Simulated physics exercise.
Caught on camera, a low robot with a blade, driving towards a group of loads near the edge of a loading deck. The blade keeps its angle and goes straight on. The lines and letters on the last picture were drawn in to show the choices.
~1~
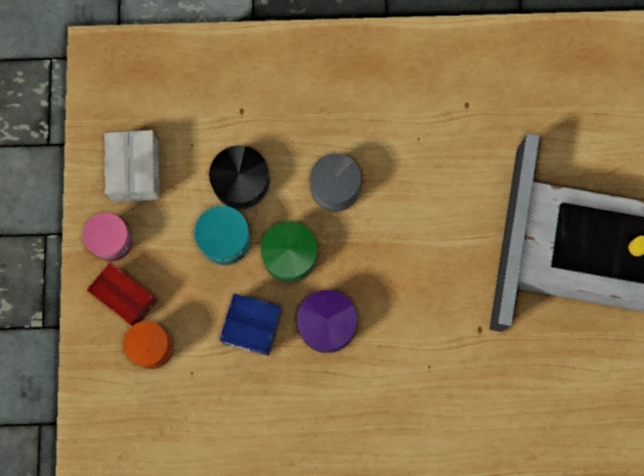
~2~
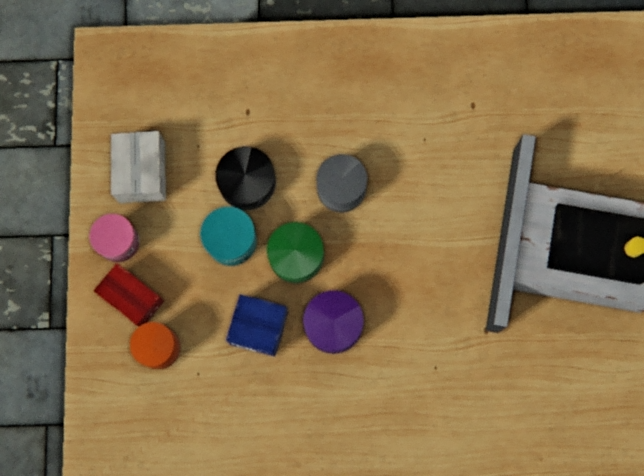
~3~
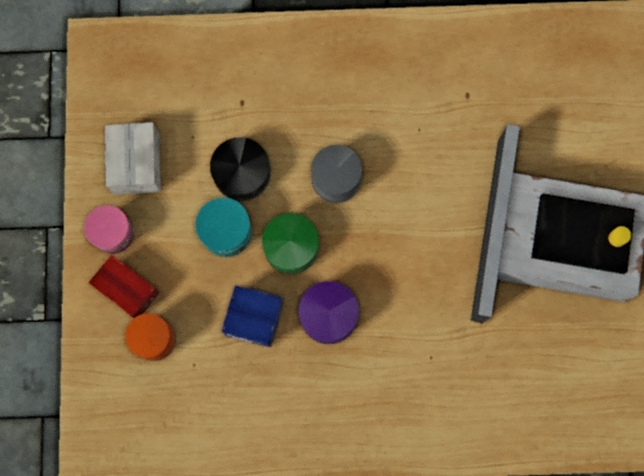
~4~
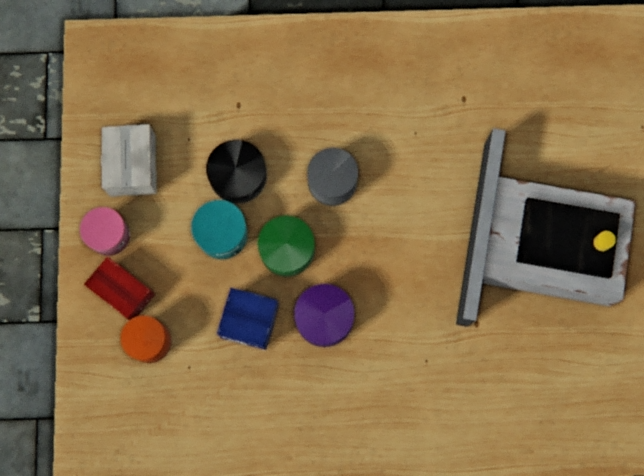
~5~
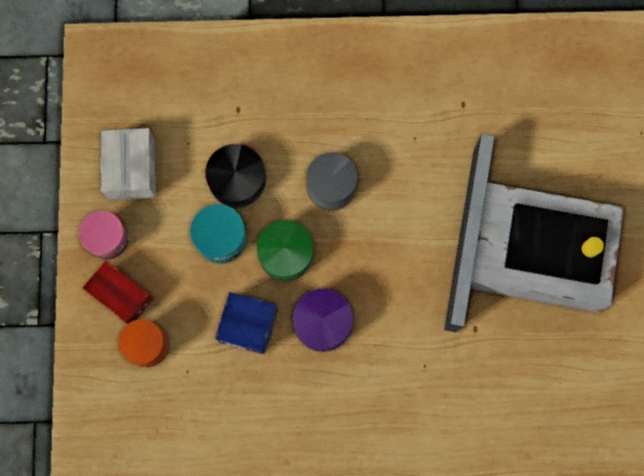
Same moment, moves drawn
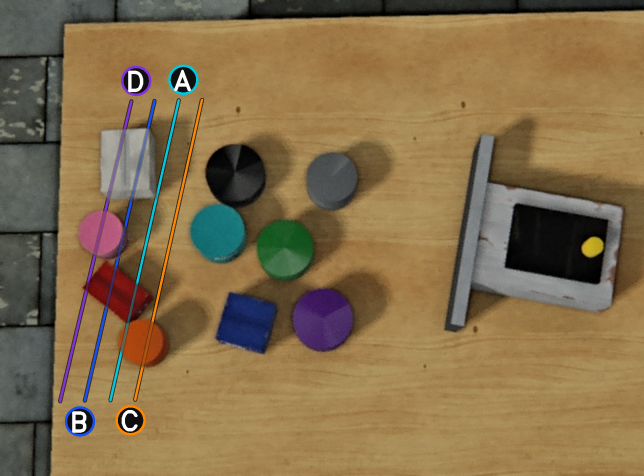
To begin with, a low grey robot with a wide blade sits at the right of a wooden deck, facing a scattered group of coloured loads on the left. It then drives slowly leftward, closing a little of the gap, while the canisters, boxes and other loads stay in place, untouched.
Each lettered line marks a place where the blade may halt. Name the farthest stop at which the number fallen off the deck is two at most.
A.
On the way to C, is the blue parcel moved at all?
By then, yes.
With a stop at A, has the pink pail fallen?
By then, no.
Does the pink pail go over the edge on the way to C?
By then, no.
On the marked copy, A at (145, 246); B at (121, 247); C at (169, 246); D at (97, 247).
With A. Early on, robot (430, 245); purple canister (302, 317); pink pail (105, 236).
Further on, robot (309, 248); orange canister (107, 362); white box (114, 164).
At the end, robot (217, 250); white box over the edge; red parcel (55, 285); one fallen.
As for the rest, B drops three; C is within the limit but short; D drops four.
